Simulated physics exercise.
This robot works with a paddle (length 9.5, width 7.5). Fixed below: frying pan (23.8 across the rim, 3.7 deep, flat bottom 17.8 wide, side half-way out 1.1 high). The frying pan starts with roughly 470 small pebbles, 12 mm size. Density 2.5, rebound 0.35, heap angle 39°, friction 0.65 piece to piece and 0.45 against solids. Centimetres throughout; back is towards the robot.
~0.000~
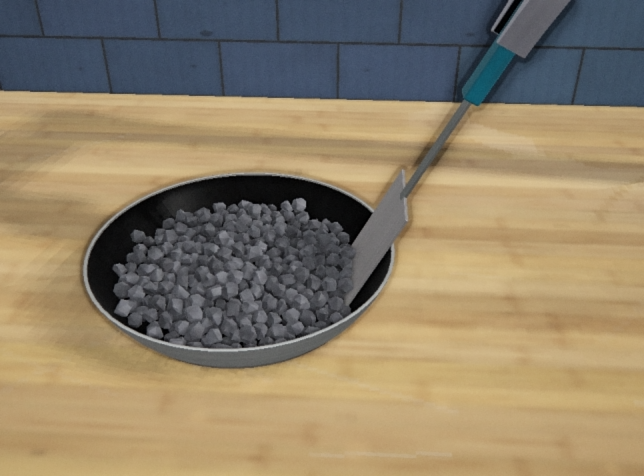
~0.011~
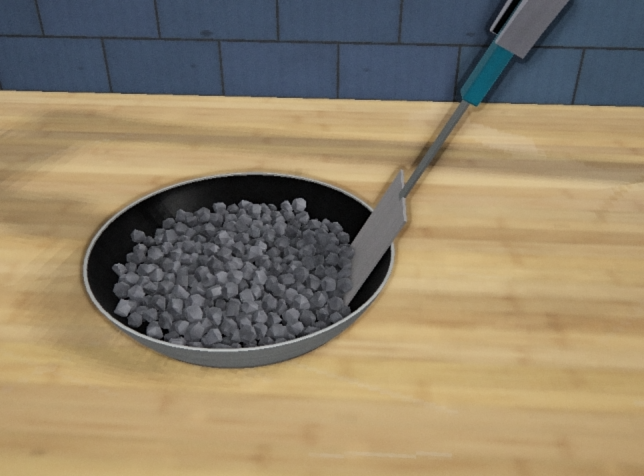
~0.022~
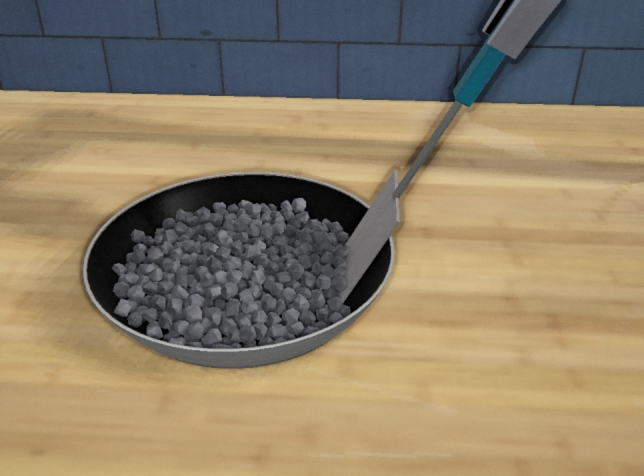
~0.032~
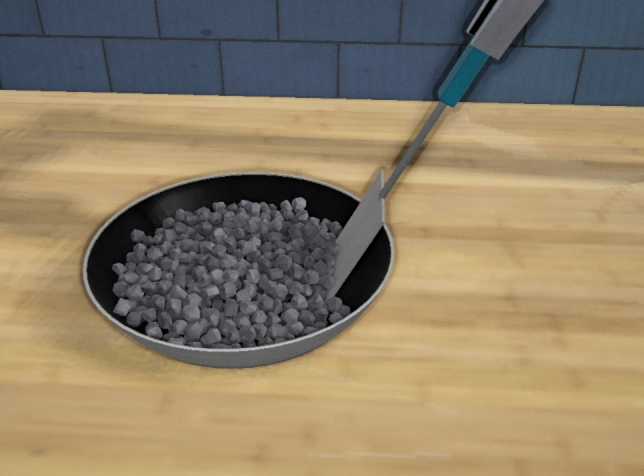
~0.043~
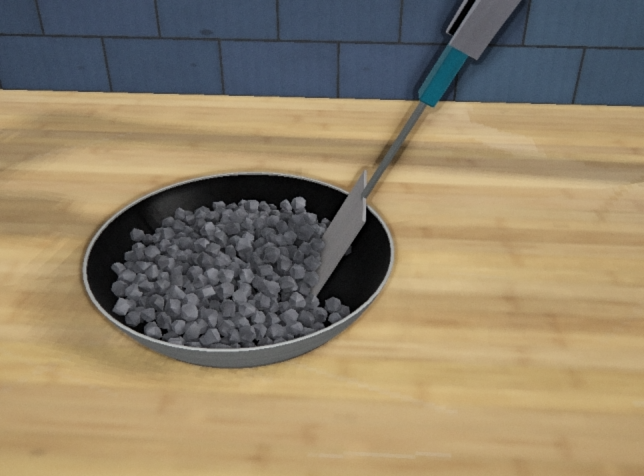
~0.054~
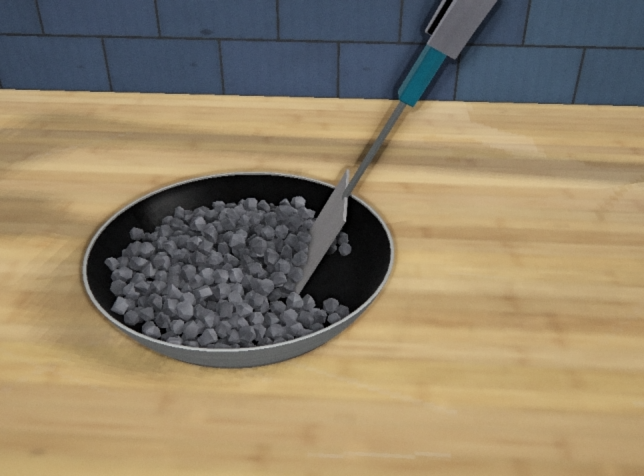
The clip opens on a frying pan filled with small gray pebbles, a robot's paddle resting at its right edge and barely moving. The paddle then slides left through the pan, pushing pebbles into a tighter heap and exposing dark pan bottom on the right, where a few pebbles remain behind it.
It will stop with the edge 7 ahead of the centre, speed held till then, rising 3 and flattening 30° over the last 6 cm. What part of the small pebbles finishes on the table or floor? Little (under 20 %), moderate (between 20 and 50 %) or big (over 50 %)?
On the table or floor the share is moderate, between 20 and 50 %.
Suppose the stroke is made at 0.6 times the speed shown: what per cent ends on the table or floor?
About 15 per cent.
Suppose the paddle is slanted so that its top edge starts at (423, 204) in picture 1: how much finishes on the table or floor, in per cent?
About 25 per cent.
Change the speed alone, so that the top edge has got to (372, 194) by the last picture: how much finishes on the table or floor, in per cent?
Some 10 per cent.
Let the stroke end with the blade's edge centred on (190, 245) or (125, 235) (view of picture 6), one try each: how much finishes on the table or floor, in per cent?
About 15 and 40 per cent.
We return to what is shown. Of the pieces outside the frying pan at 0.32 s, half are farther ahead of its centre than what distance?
Roughly 20 cm.
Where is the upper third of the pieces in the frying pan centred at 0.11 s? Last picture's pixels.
Near (197, 240).
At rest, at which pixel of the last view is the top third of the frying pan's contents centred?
Around (158, 244).
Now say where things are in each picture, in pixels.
In the first frame, the paddle top edge at (405, 194), sloping 63°; upper third of the load around (248, 259), from x 120 to 350, top at y 205; 467 in the frying pan.
In the second frame, the paddle top edge at (404, 194), sloping 63°; upper third of the load around (248, 259), from x 120 to 345, top at y 205.
In the third frame, the paddle top edge at (397, 194), sloping 63°; upper third of the load around (248, 259), from x 120 to 345, top at y 205.
In the fourth frame, the paddle top edge at (383, 194), sloping 63°; upper third of the load around (250, 256), from x 120 to 345, top at y 205.
In the fifth frame, the paddle top edge at (365, 194), sloping 63°; upper third of the load around (246, 253), from x 120 to 345, top at y 205.
In the sixth frame, the paddle top edge at (347, 193), sloping 63°; upper third of the load around (242, 249), from x 110 to 345, top at y 205; 467 in the frying pan.
After 0.08 s, sloping 63°, highest piece 8 above the table; 467 in the frying pan.
After 0.11 s, sloping 54°, highest piece 10 above the table; 466 in the frying pan, 1 on the blade or in flight.
After 0.32 s, sloping 33°, highest piece 7 above the table; 331 in the frying pan, 119 on the table or floor, 17 on the blade or in flight.
After 1.37 s, sloping 33°, highest piece 5 above the table; 329 in the frying pan, 138 on the table or floor.
In the end, 329 in the frying pan, 138 on the table or floor. That is 30 % on the table or floor.
